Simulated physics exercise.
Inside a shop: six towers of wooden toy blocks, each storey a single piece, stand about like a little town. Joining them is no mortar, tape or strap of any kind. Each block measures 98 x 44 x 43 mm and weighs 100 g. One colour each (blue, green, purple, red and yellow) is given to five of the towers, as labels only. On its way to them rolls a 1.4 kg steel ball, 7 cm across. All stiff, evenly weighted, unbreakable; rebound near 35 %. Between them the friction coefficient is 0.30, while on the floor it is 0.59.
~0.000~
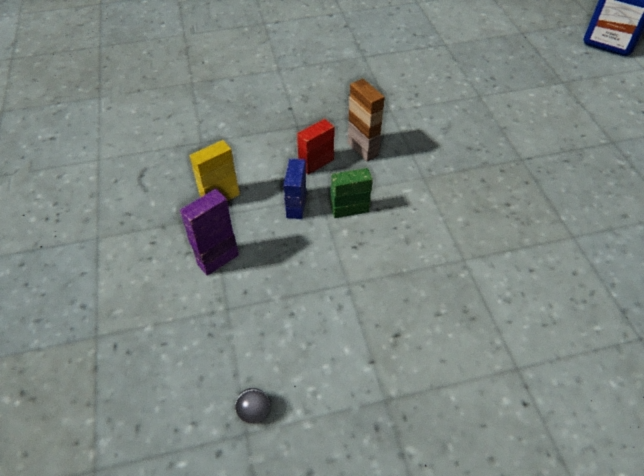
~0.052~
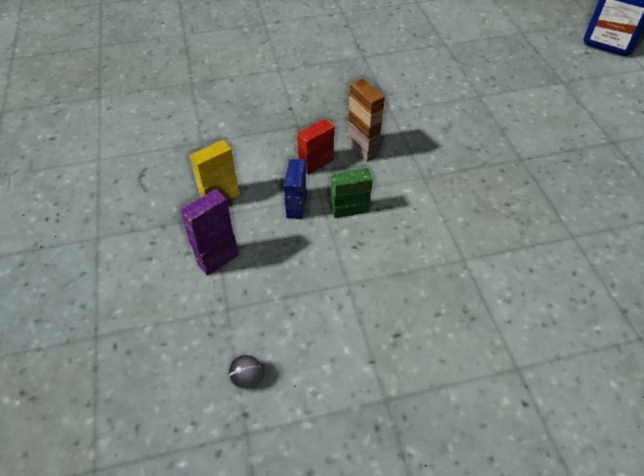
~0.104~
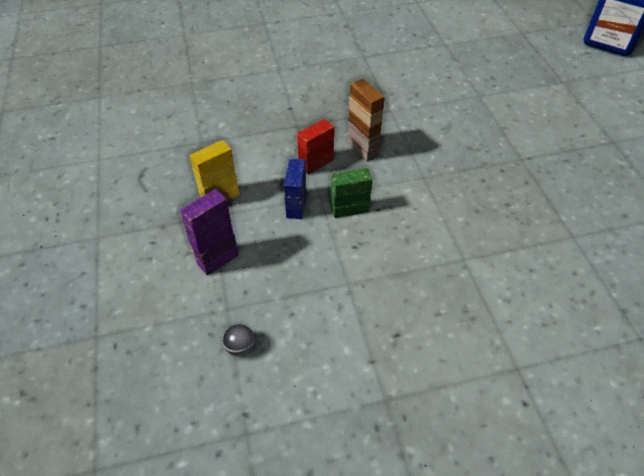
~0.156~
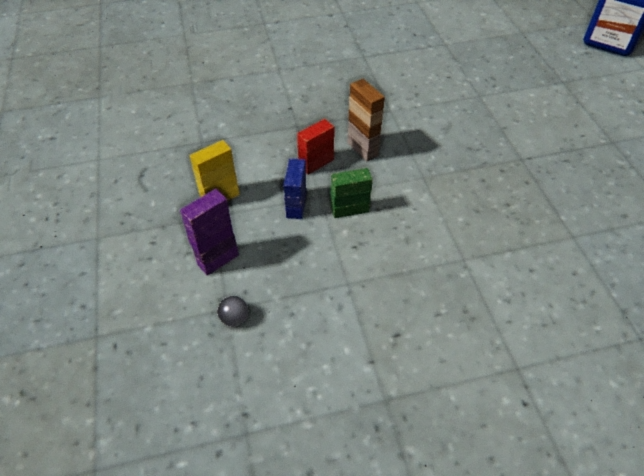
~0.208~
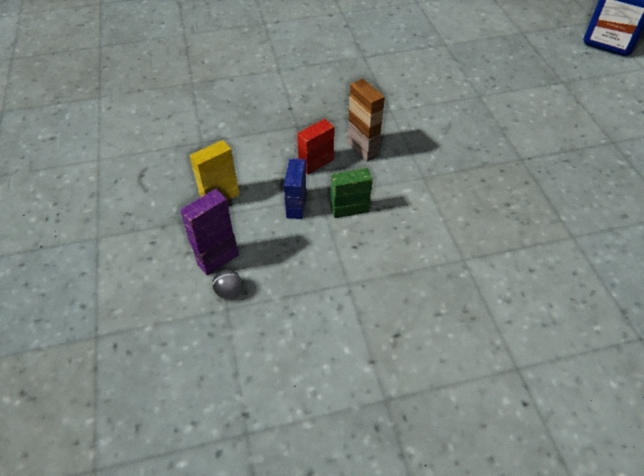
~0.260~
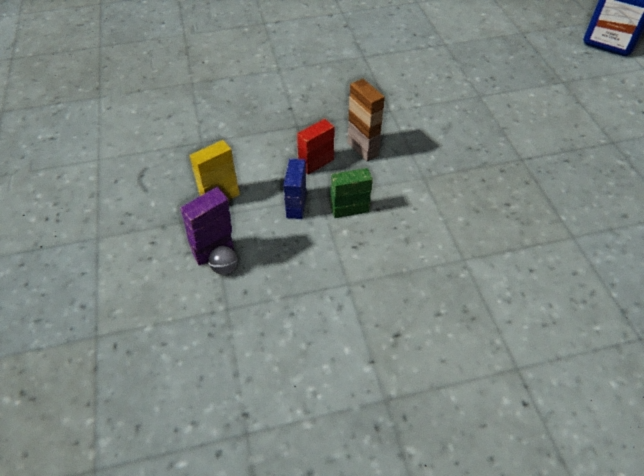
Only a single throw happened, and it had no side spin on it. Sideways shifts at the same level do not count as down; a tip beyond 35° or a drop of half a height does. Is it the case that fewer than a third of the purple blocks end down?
No, over a third.
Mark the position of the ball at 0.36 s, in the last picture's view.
(219, 224) or so.
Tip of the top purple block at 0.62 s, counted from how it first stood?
Some 120°.
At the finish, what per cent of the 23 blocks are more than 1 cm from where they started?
40 in a hundred end up shifted.
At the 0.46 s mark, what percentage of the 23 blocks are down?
By then 15 %.
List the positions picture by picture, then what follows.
In the first frame (places mark the middle of the side facing us), ball (252, 406) 34 cm from contact, 1.5 m/s; top purple block (203, 204); top green block (352, 176); nothing disturbed.
Ball (245, 372) 26 cm from contact, 1.5 m/s; top purple block (203, 204), in the second frame.
Ball (239, 340) 19 cm from contact, 1.5 m/s; top purple block (203, 204), in the third frame.
Ball (233, 311) 11 cm from contact, 1.5 m/s; top purple block (203, 204), in the fourth frame.
Ball (227, 284) 33 mm from contact, 1.5 m/s; top purple block (203, 204), in the fifth frame.
Ball (223, 260) after contact, 1.2 m/s; top purple block (204, 203) leaning 9°; top green block (352, 176); steepest lean 11°, the block at (214, 238); 5 disturbed, none down, in the sixth frame.
After 0.36 s, ball still moving; 3 of the 5 purple blocks down (3 of 23 in all colours); top purple block leaning 47°, 20 mm lower.
After 0.46 s, ball still moving; 3 of the 5 purple blocks down (3 of 23 in all colours); top purple block leaning 28°, 12 cm lower; top yellow block leaning 7°.
After 0.62 s, ball still moving; 4 of the 5 purple blocks down (6 of 23 in all colours); top purple block on its side; top yellow block on its side.
After 0.88 s, ball still moving; 4 of the 5 purple blocks down (7 of 23 in all colours); top purple block upside down; top yellow block leaning 50°, 12 cm lower.
At rest (1.4 s), ball rolling away; 4 of the 5 purple blocks down (7 of 23 in all colours); top purple block upside down; top yellow block on its side. That is 80 per cent. As the last picture would show them, middles, top purple block near (240, 333), top yellow block near (217, 174).
